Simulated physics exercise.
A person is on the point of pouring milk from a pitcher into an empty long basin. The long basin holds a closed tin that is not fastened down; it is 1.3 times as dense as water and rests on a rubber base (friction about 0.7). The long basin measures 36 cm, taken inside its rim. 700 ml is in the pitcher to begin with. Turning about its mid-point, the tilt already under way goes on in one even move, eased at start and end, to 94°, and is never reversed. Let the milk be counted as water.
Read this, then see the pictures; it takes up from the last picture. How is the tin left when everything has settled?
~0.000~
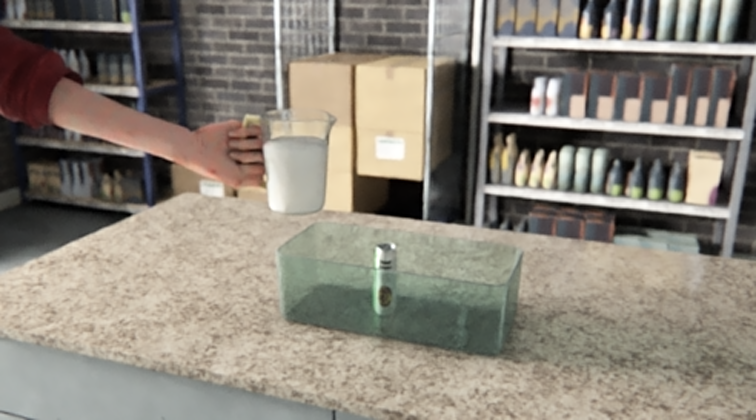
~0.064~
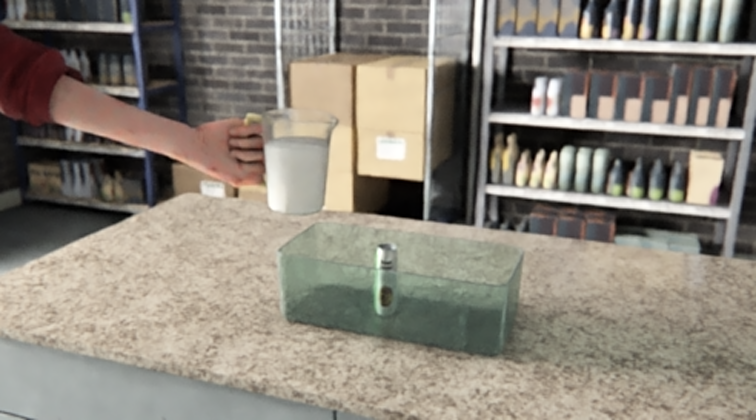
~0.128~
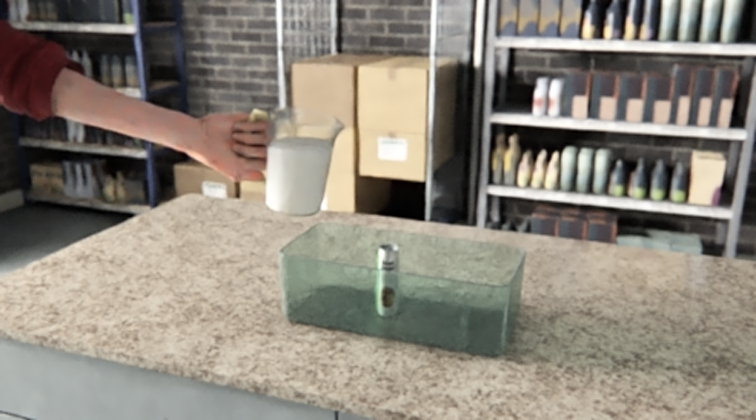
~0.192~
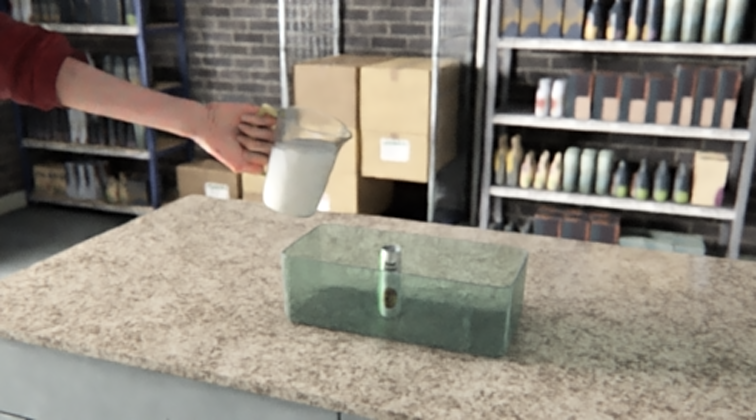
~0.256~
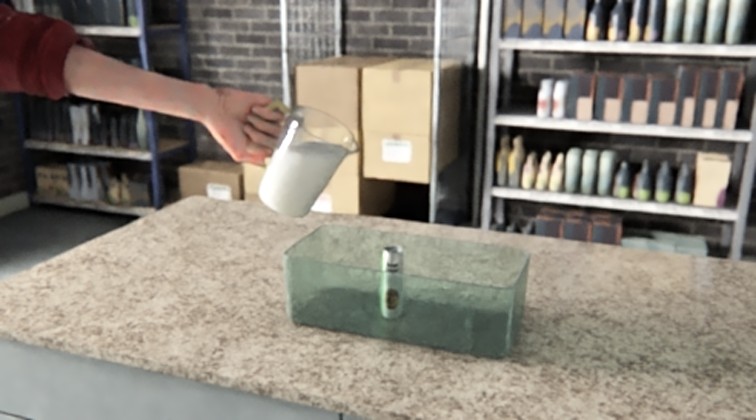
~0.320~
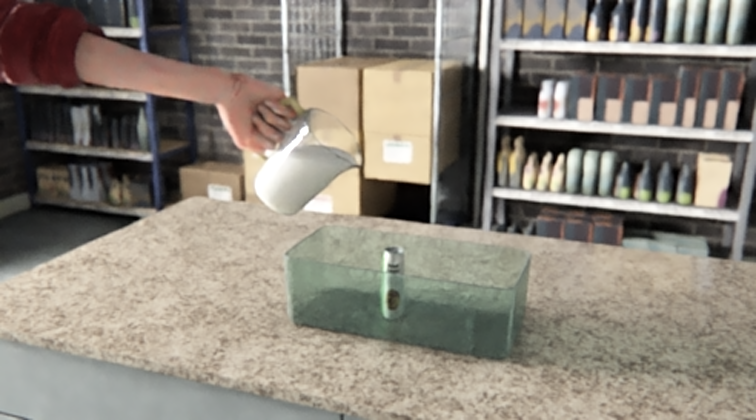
The tin is lying toppled.
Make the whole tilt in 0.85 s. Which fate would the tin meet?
Outcome - the tin ends up overturned.
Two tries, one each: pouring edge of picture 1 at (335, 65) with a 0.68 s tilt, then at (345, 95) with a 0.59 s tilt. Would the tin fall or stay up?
Trial 1 - tin stays standing; trial 2 - tin stays standing.
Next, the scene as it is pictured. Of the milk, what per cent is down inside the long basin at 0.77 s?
I'd put it at roughly 48 per cent.
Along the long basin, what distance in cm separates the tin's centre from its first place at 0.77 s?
The tin has gone some 0 cm.
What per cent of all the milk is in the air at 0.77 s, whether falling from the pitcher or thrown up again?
Around 18 percent of it is airborne.
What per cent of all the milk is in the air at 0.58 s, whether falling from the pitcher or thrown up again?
Near 20 per cent at that time.
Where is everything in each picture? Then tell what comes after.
It leans 0°; its right rim is at (336, 119); the milk meets the walls at (270, 139) and (326, 144); the long basin's rim runs from (296, 237) to (516, 267); the tin's top is at (386, 250), in the first frame.
It leans 2°; its right rim is at (338, 121); the milk meets the walls at (272, 138) and (327, 145), in the second frame.
It leans 8°; its right rim is at (344, 127); the milk meets the walls at (275, 139) and (331, 146), in the third frame.
It leans 17°; its right rim is at (352, 137); the milk meets the walls at (279, 143) and (337, 148), in the fourth frame.
It leans 29°; its right rim is at (358, 151); the milk meets the walls at (277, 154) and (345, 153), in the fifth frame.
It leans 43°; its right rim is at (362, 166); the milk meets the walls at (271, 161) and (356, 159), in the sixth frame.
By 0.58 s the tilt is 89° and 72 per cent is still to pour; the tin stands where it began.
By 0.77 s the tilt is 94° and 34 per cent is still to pour; the tin stands where it began.
By 0.96 s the tilt is 94° and 13 per cent is still to pour; the tin lies on its side.
By 1.18 s the tilt is 94° and 4 per cent is still to pour; the tin lies on its side.
At rest the tin lies on its side.
